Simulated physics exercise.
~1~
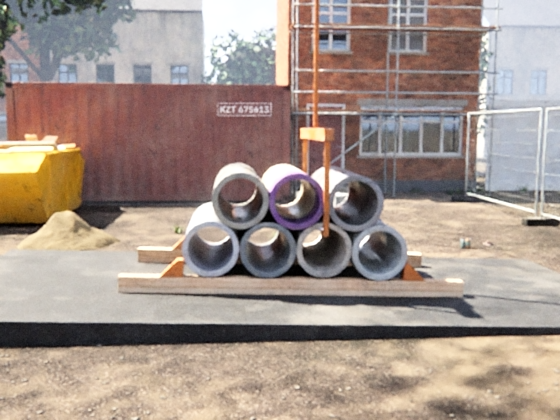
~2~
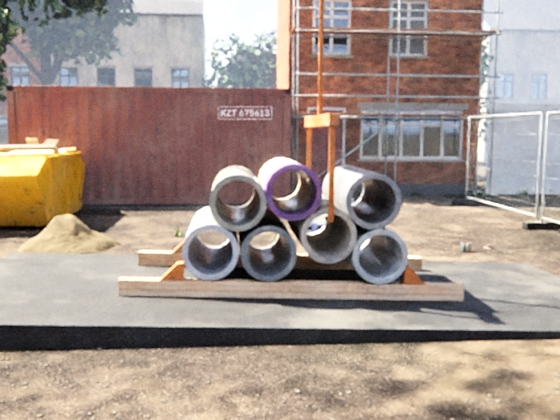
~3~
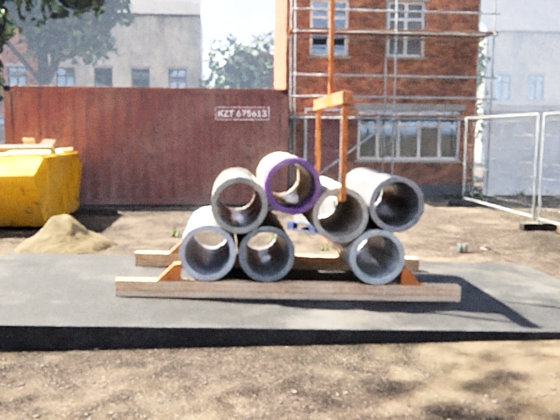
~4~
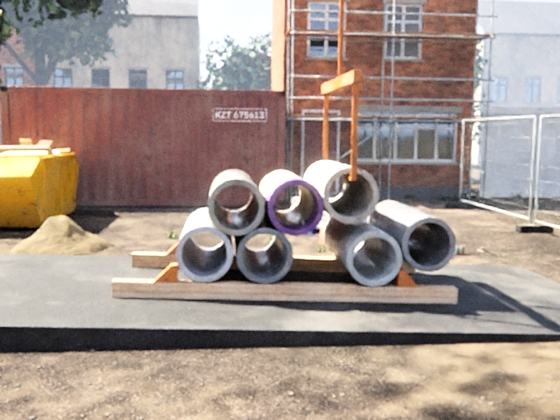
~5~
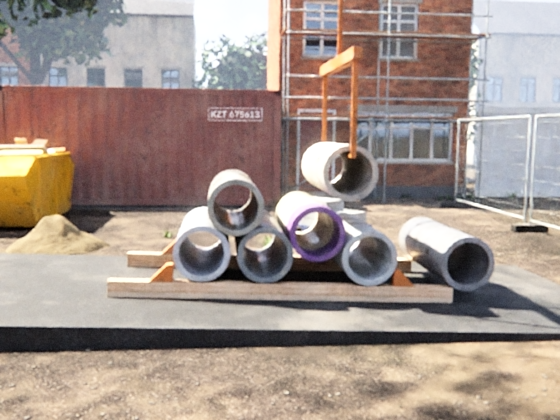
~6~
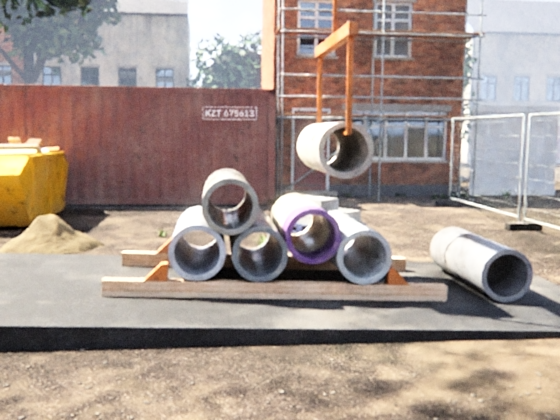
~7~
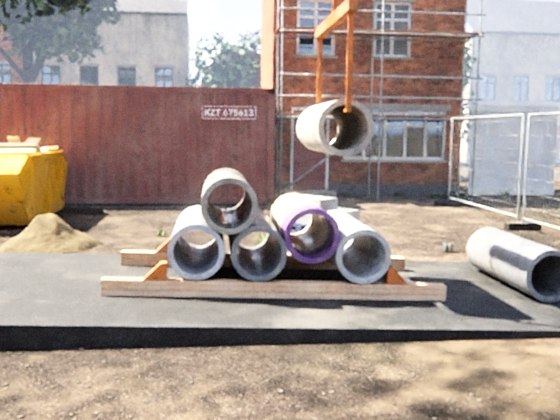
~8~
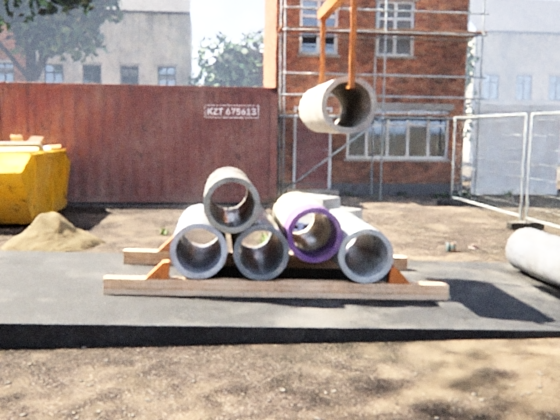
An orange lifting hook draws a concrete pipe from the bottom row of a stack on timber bearers, seen from the front on a grey pad, with a rust-red container, yellow skip and scaffolded brick building behind. As it rises, it pushes up the purple-rimmed pipe and the upper right one. The purple pipe tips left, then rolls back right and drops into the gap in the bottom row. Meanwhile, the right-hand pipe tumbles off the stack and rolls away toward the right edge. Finally, the hooked pipe hangs high above the settled stack.
